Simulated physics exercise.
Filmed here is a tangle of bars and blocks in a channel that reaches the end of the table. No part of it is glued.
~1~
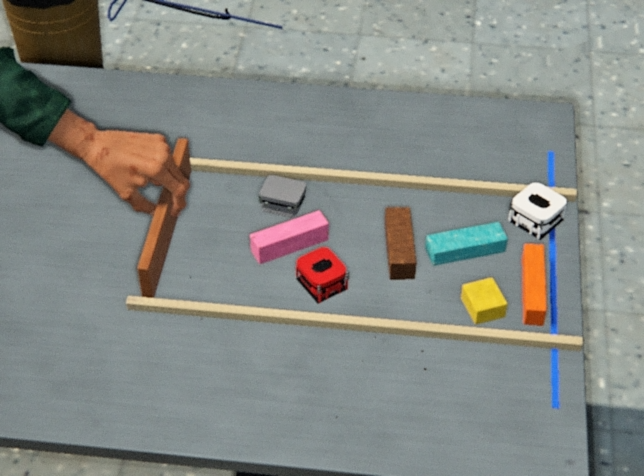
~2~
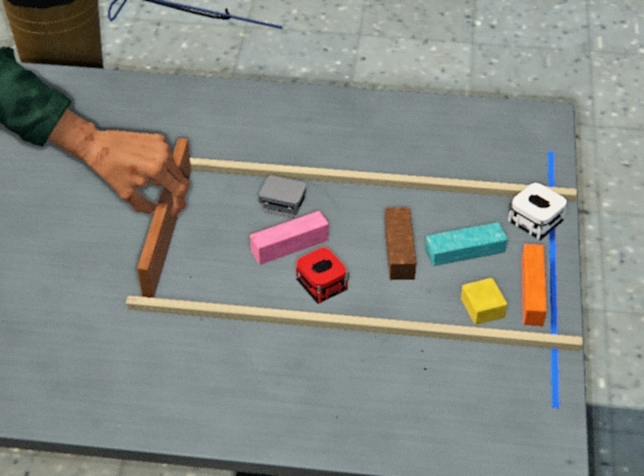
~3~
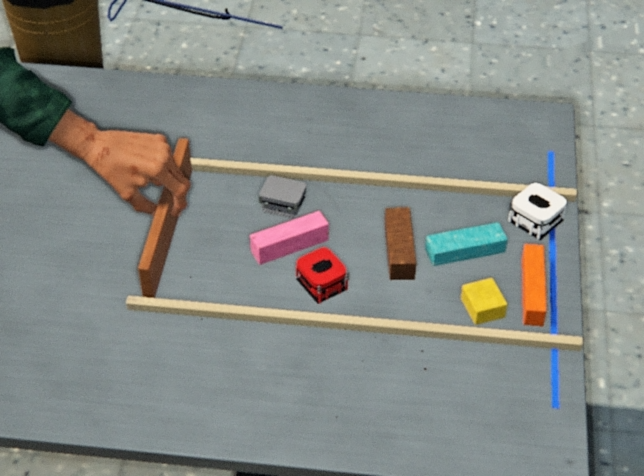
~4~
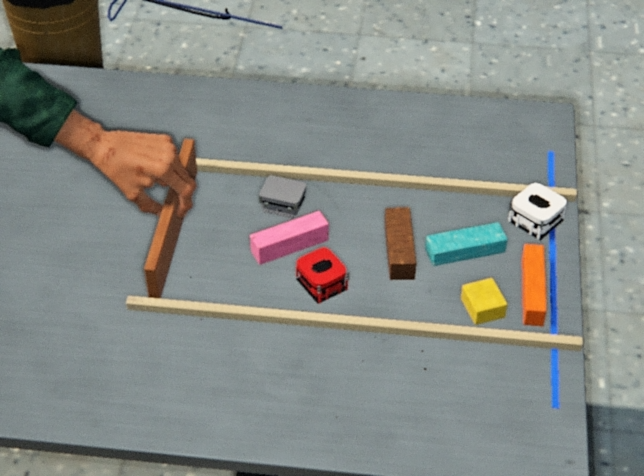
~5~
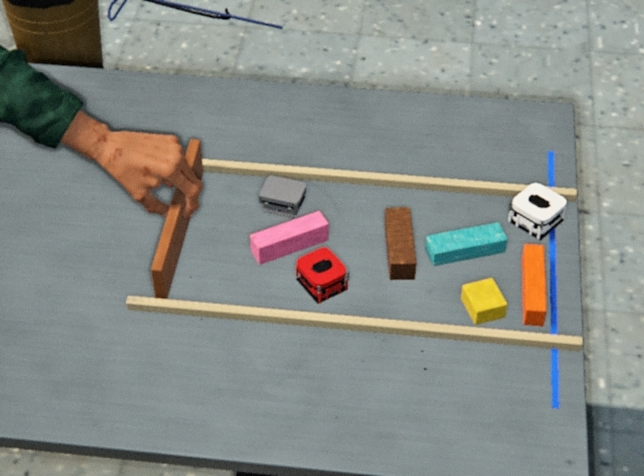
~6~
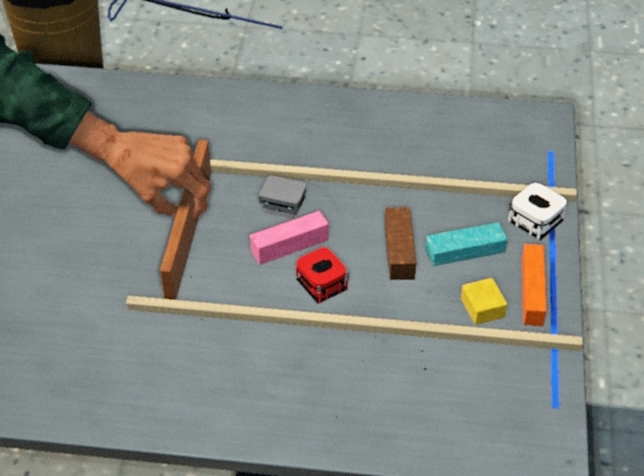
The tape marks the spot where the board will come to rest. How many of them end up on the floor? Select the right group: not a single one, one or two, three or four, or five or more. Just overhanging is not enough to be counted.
Odds are the fallen group will hold five or more.
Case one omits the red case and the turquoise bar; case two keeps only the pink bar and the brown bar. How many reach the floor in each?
The answer is 4 and then 4.
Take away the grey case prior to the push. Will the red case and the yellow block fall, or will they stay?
The red case is still there, the yellow block is gone.
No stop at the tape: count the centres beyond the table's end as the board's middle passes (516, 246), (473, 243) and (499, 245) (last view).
3, 0 and 1.
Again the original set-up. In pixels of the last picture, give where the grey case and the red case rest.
Positions - first (573, 217), then (575, 312).
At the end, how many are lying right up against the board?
In contact: 2.
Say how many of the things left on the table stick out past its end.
The overhang total is 2.
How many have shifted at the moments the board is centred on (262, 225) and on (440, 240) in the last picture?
Well, it's 2 at the first one and 7 at the second.
Soon after, none off yet; white case at rest near (538, 211); orange bar at rest near (534, 284); yellow block at rest near (484, 301).
In the end, the number that fall off is five or more; gone, pink bar, brown bar, turquoise bar, yellow block, orange bar and white case.
